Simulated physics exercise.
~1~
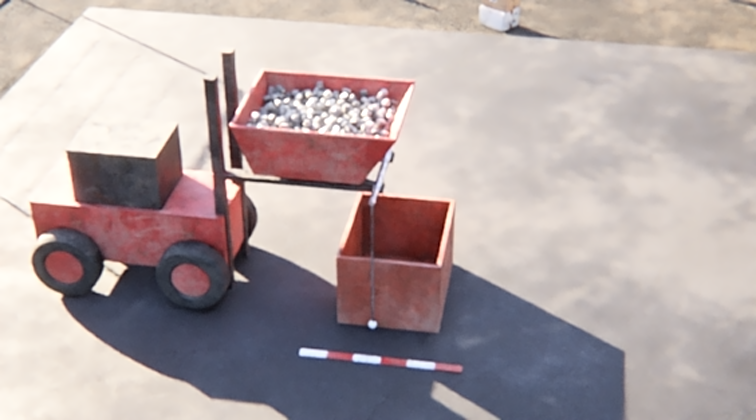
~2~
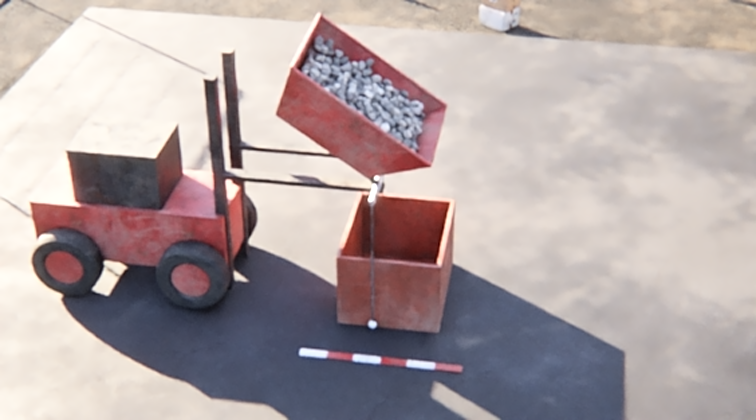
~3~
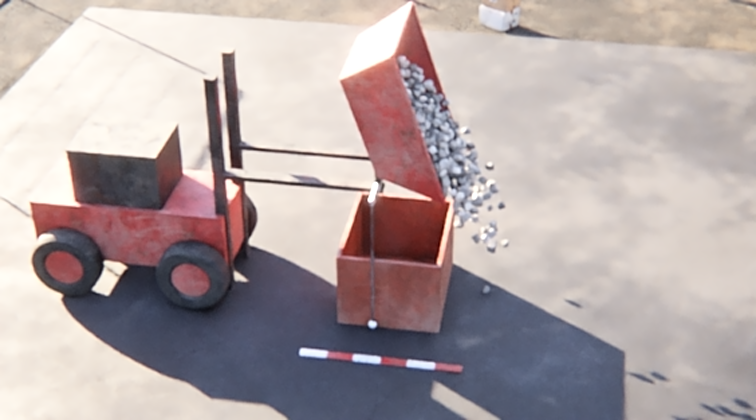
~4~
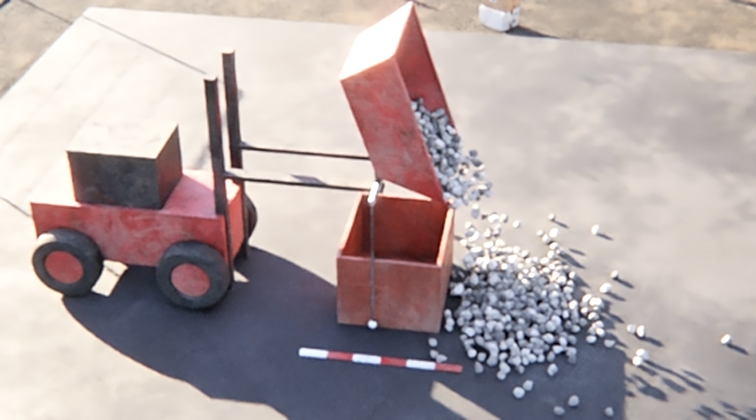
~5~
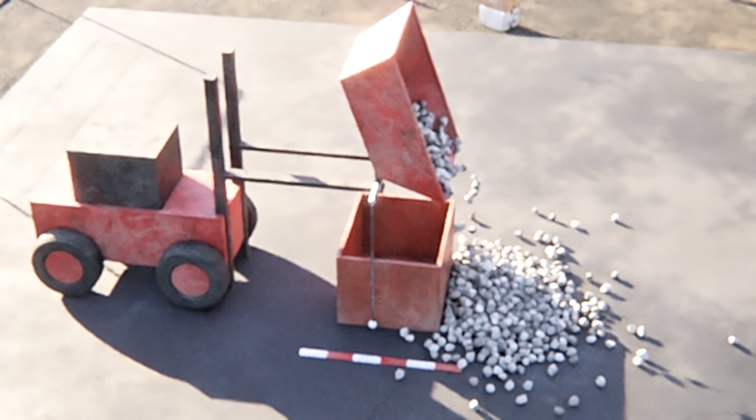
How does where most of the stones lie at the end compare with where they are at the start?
At the start the stones all sit in the raised red skip above the bin. By the end most of them lie in a pile on the ground to the right of the bin, with some still in the tilted skip.
